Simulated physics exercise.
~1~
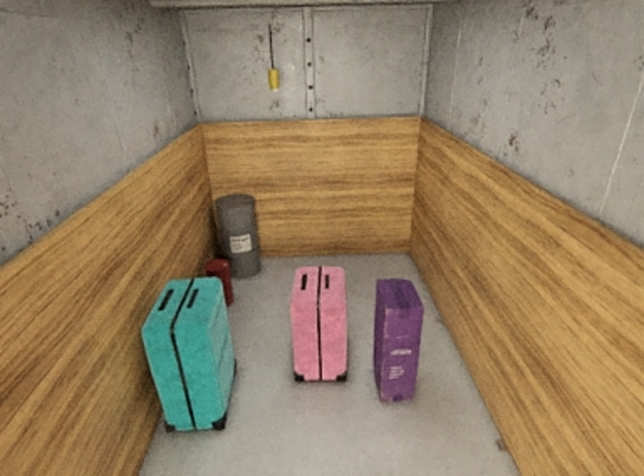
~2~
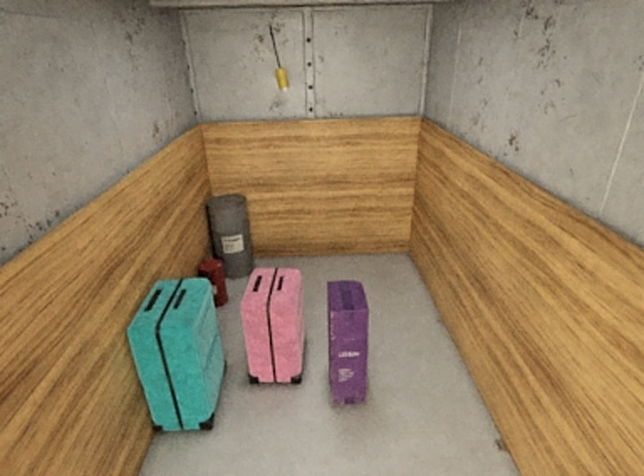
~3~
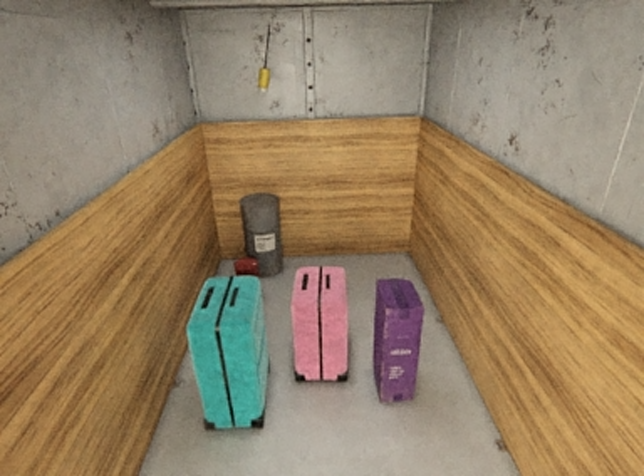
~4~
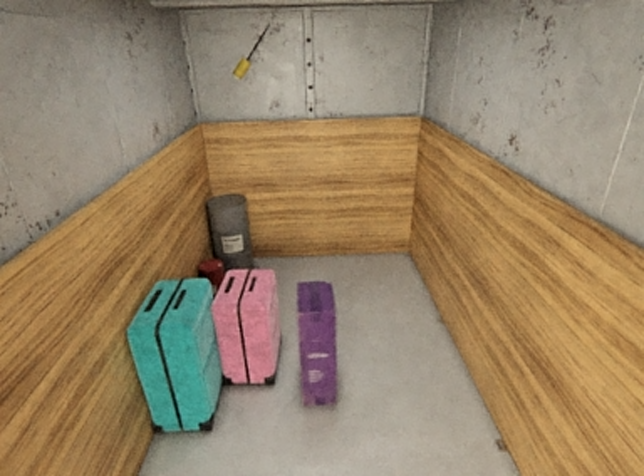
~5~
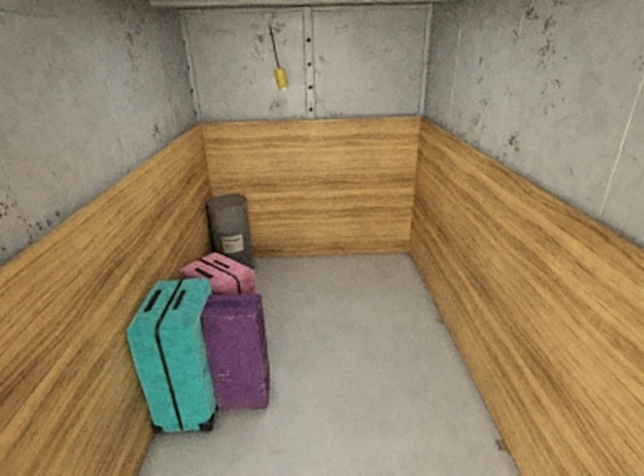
In the video, two suitcases, a purple box, a red canister and a grey drum shift left, then right, then left again across a wood-panelled load bay, ending with the upright purple box beside the turquoise case and the pink case behind them near the drum.
